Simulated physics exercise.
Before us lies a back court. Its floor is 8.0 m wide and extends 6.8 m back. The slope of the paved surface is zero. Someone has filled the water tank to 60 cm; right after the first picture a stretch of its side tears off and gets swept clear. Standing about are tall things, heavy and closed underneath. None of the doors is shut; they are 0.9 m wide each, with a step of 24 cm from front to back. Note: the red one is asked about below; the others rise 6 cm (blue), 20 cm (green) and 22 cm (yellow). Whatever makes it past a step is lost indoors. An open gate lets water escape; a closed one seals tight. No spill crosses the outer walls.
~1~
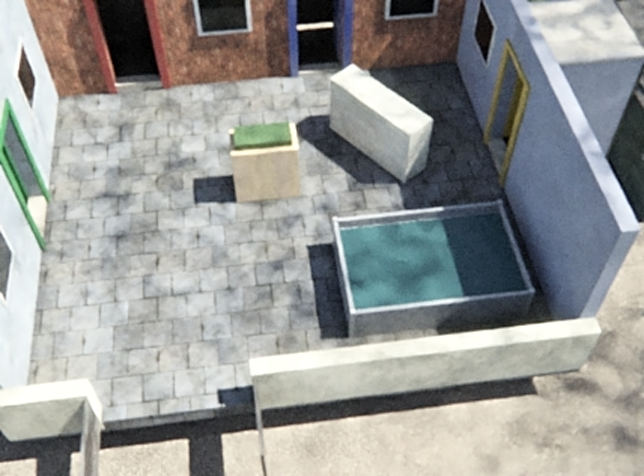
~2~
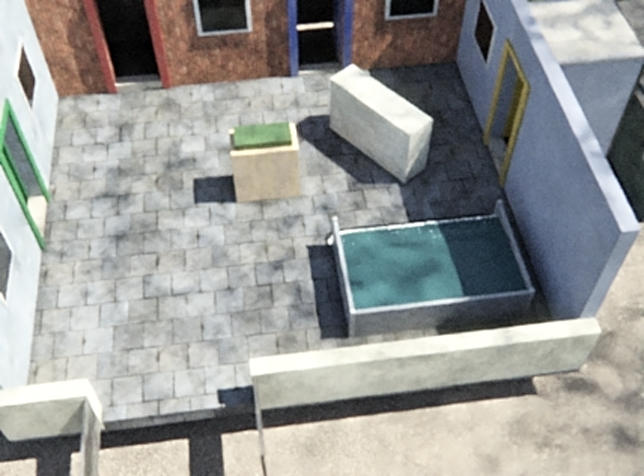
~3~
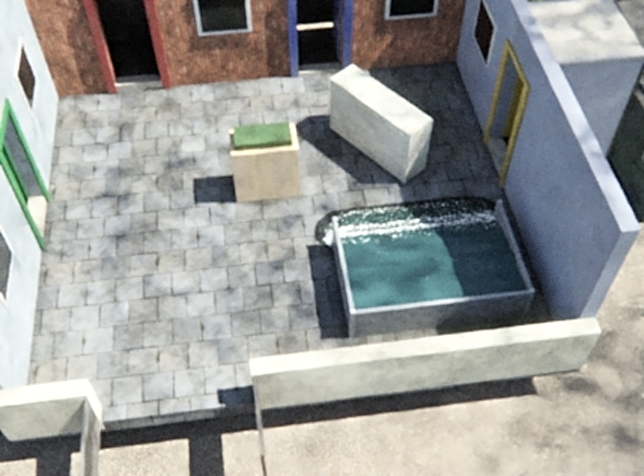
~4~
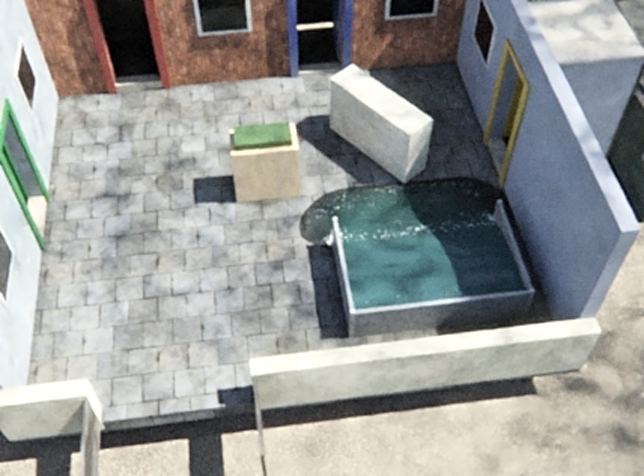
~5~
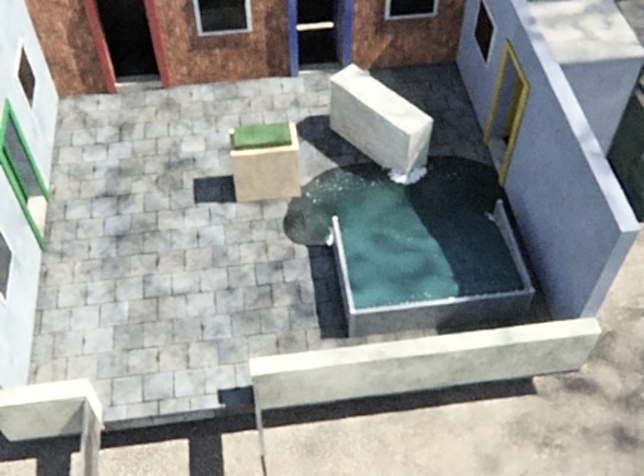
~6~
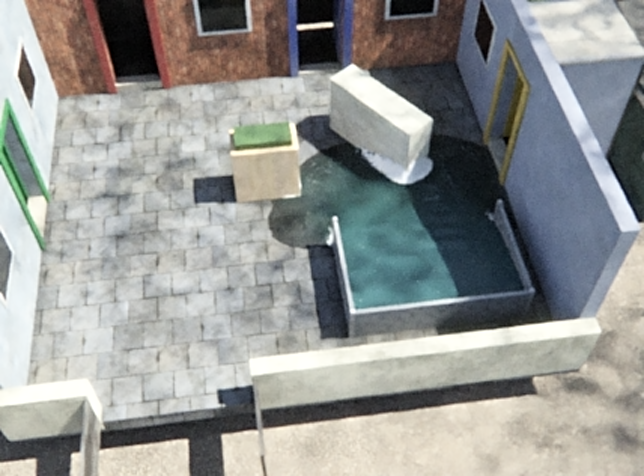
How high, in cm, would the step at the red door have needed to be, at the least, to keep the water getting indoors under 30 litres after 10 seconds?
About 6.5 cm.
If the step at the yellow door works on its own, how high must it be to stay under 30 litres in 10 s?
For the yellow door, about 16 cm.
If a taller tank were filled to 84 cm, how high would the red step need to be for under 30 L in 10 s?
Roughly 10.5 centimetres.
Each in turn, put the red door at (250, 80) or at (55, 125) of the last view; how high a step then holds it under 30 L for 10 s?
First place around 18 cm, second around 16 cm.
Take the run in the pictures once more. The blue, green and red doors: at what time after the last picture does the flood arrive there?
Blue at 1.2 s, green at 3.6 s and red at 1.6 s.
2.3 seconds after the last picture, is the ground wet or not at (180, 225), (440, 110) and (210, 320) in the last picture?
1: Awash; 2: Awash; 3: Unwetted.
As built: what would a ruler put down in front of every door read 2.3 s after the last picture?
In cm: Blue 12, green 0, yellow 19, red 10.
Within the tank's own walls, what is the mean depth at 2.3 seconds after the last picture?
Around 11 centimetres.
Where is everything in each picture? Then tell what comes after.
The first picture shows the water tank at (430, 257) is whole and still, 60 cm deep; the red door at (130, 49) is dry.
In the second picture, the gap is on the far side, the front 0.3 m out at a hidden place; the back of the water tank holds 60 cm.
In the third picture, the gap is on the far side, the front 0.7 m out at (355, 211); the back of the water tank holds 60 cm.
In the fourth picture, water pours out on the far side and has run 1.2 m, to (334, 194); about 10 cm deep outside, 58 cm at the back.
In the fifth picture, the gap is on the far side, the front 1.8 m out at (355, 167); the back of the water tank holds 51 cm.
In the sixth picture, the gap is on the far side, the front 2.3 m out at (347, 146); the back of the water tank holds 51 cm; 3.9 m in a straight line remain to the red door at (130, 49).
Then, 0.7 s after the last picture water covers 25 % of the floor, deepest (38 cm) near (407, 184); it has not reached the red door.
Then, 2.3 s after the last picture water covers 45 % of the floor, deepest (28 cm) near (450, 78); 10 cm at the red door, 0 litres in over its 17 cm step.
Then, 9.3 s after the last picture water covers 95 % of the floor, deepest (12 cm) near (25, 415); 7 cm at the red door, 0 litres in over its 17 cm step.
At the red door as built, the water peaked near 12 cm, 6.5 s after the last picture.
Run again over the same 10 s with other heights there, 44 litres in over 5.5 cm, 18 litres over 7.5 cm. The limit of 30 litres is kept from about 6.5 cm up.
